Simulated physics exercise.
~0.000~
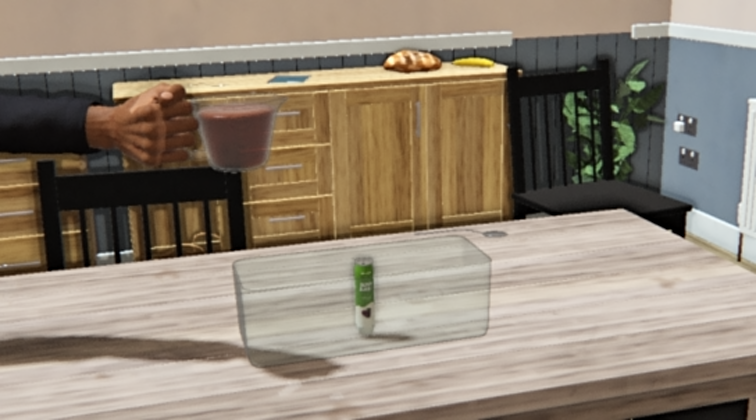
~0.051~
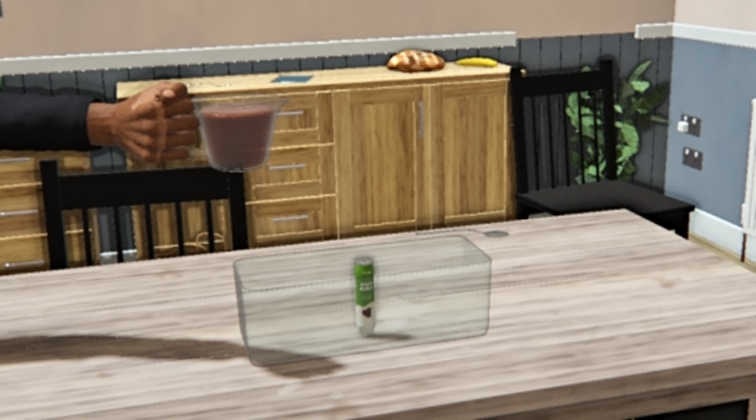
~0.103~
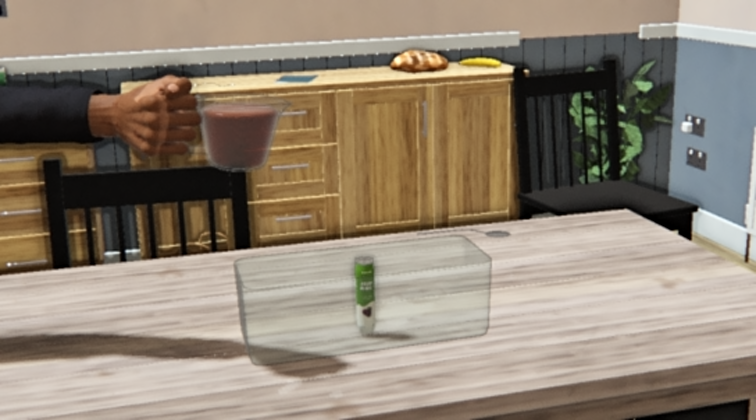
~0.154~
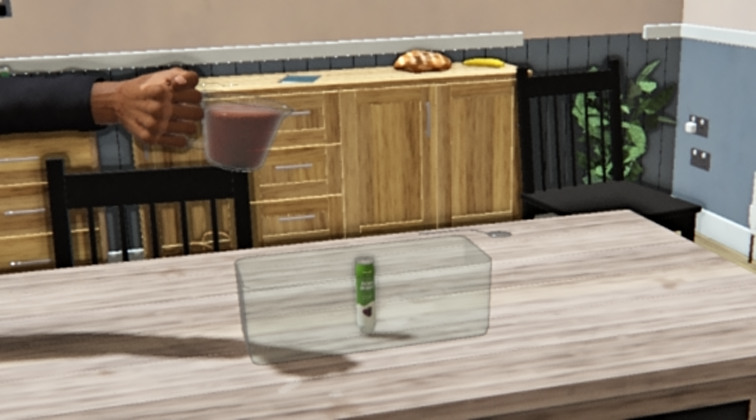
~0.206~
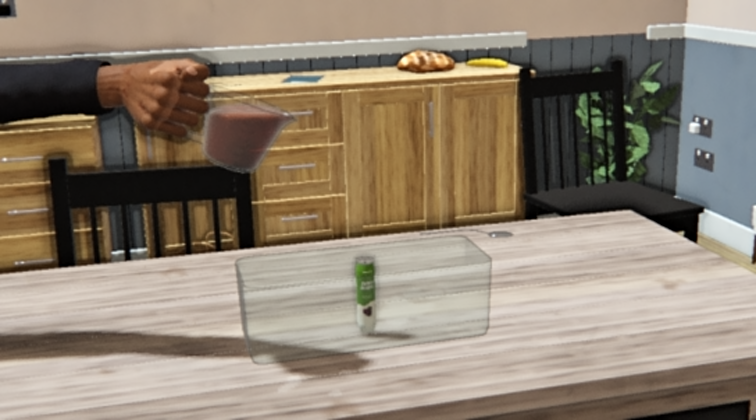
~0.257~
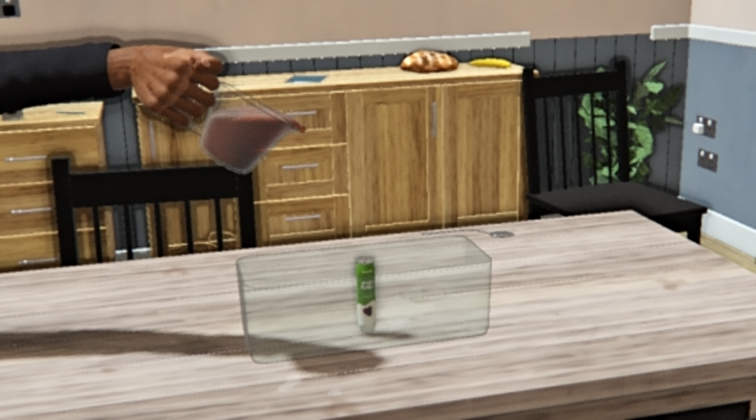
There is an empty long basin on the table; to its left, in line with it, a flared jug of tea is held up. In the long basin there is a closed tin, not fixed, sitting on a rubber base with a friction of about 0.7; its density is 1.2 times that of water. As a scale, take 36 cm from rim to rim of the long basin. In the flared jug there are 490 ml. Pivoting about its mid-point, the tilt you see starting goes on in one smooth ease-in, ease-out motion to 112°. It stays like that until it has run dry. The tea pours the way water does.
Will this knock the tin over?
Yes. It ends up tipped.
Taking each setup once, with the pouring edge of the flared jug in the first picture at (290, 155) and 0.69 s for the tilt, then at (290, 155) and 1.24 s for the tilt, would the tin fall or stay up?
The tin stays vertical the first time and stays vertical the second time.
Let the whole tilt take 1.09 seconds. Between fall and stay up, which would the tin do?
Well, the tin simply tips.
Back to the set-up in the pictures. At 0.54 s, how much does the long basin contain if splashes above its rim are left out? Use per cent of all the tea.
Estimate - around 26 in a hundred parts.
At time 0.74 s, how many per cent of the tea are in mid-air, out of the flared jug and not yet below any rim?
Airborne share: Near 12 %.
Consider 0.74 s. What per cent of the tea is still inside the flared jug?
1 per cent or so.
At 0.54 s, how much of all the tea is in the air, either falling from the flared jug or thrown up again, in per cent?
Roughly 44 percent.
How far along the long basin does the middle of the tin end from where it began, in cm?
Roughly 9.0 cm.
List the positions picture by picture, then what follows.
In the first frame, it leans 0°; its right rim is at (288, 97); the tea meets the walls at (196, 111) and (275, 106); the long basin's rim runs from (237, 277) to (477, 249); the tin's top is at (364, 265).
In the second frame, it leans 2°; its right rim is at (290, 98); the tea meets the walls at (197, 111) and (276, 107).
In the third frame, it leans 6°; its right rim is at (293, 102); the tea meets the walls at (200, 110) and (278, 108).
In the fourth frame, it leans 13°; its right rim is at (296, 109); the tea meets the walls at (204, 109) and (283, 110).
In the fifth frame, it leans 23°; its right rim is at (299, 119); the tea meets the walls at (207, 112) and (293, 114).
In the sixth frame, it leans 34°; its right rim is at (300, 131); the tea meets the walls at (208, 119) and (297, 124); 4 per cent is over the edge.
Then, 0.54 s in, the tilt is 99° and 29 per cent is still to pour; the tin stands where it began.
Then, 0.74 s in, the tilt is 112° and 1 per cent is still to pour; the tin leans 23°.
Then, 0.96 s in, the tilt is 112° and 0 per cent is still to pour; the tin lies on its side.
Then, 1.19 s in, the tilt is 112° and 0 per cent is still to pour; the tin lies on its side.
Finally, the tin lies on its side.
